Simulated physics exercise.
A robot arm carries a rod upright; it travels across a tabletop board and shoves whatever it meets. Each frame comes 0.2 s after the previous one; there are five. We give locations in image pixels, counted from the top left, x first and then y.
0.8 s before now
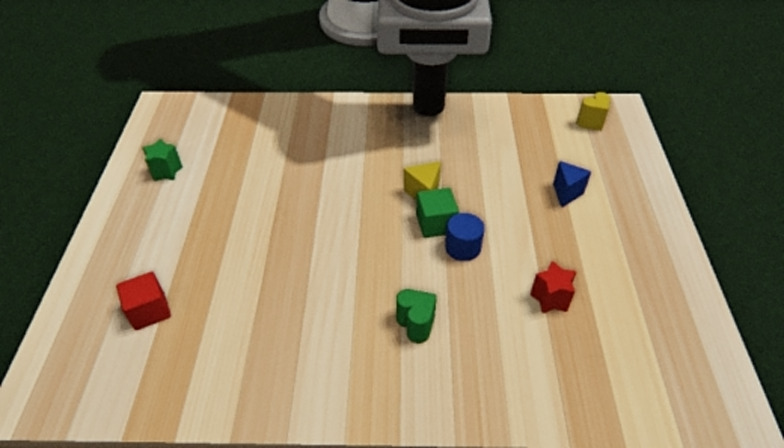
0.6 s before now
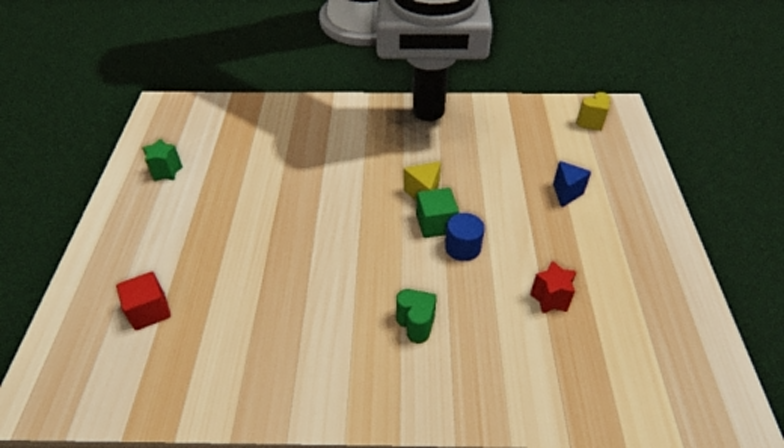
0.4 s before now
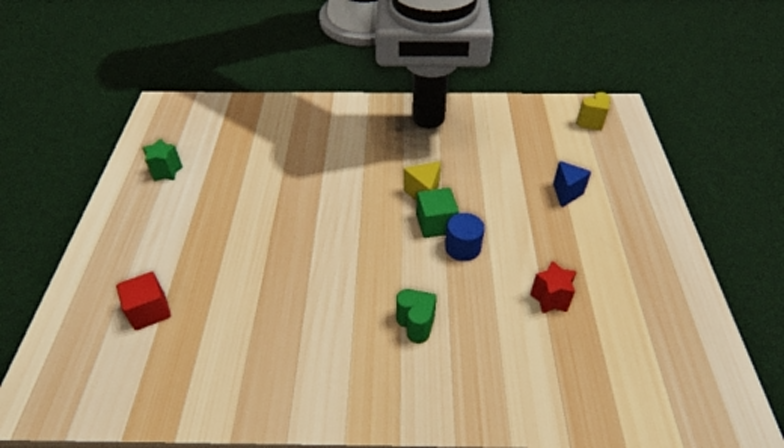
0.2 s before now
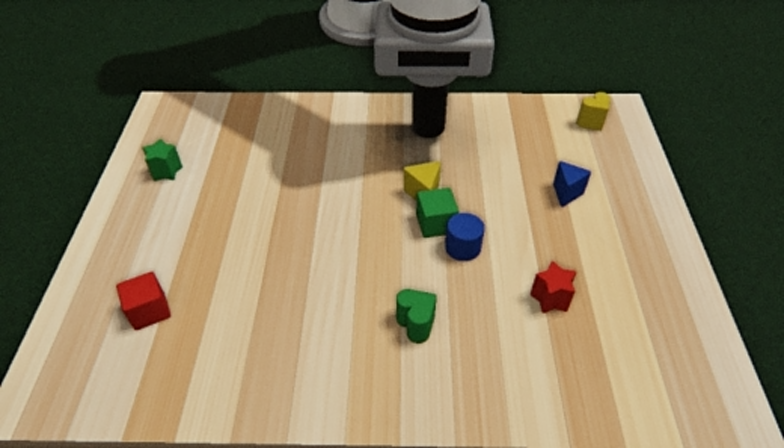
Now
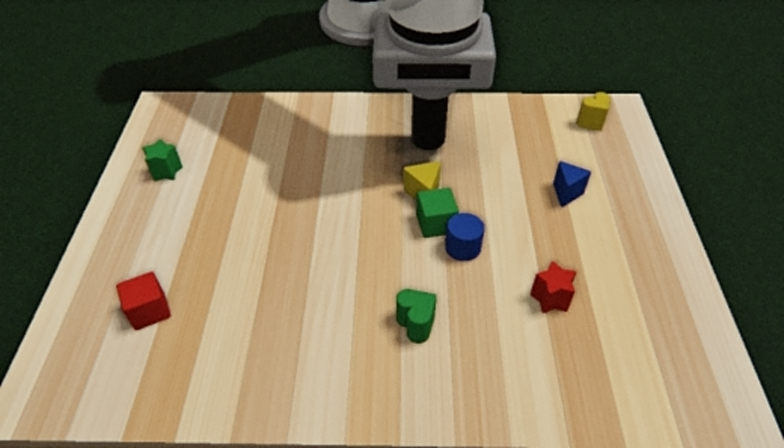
A robotic arm with a dark rod reaches over the far edge of a striped wooden board on a dark green surface, seen from above at an angle. A yellow triangle, green block and blue cylinder cluster near the centre, with a green heart below and red, blue, green and yellow pieces around. The rod moves slowly toward the yellow triangle while every piece stays still.
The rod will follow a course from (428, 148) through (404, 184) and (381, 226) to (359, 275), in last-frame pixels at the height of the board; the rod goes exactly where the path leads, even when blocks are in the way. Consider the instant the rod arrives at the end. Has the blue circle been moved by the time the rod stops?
In short: Yes.
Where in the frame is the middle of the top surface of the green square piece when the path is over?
It will end up at (453, 222).
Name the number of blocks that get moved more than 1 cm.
The number will come to 3 or more.
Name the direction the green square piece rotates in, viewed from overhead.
Viewed from the top, it goes anticlockwise.
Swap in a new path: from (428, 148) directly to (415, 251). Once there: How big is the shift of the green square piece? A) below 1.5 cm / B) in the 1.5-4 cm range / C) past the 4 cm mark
The one that fits is C, past the 4 cm mark.
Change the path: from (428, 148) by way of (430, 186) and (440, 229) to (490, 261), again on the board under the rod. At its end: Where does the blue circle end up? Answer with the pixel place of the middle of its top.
Around pixel (504, 272).
What follows on the original path. One third of the way, rod (404, 176); yellow triangle (422, 180), turned 15° anticlockwise; green square piece (442, 206); blue circle (470, 228).
Two thirds of the way, rod (380, 218); yellow triangle (411, 213), turned 60° anticlockwise; green square piece (453, 222), turned 60° anticlockwise; blue circle (488, 238).
At the end, rod (358, 267); green heart still; yellow triangle (411, 213), turned 60° anticlockwise; green square piece (453, 222), turned 60° anticlockwise; blue circle (488, 237).
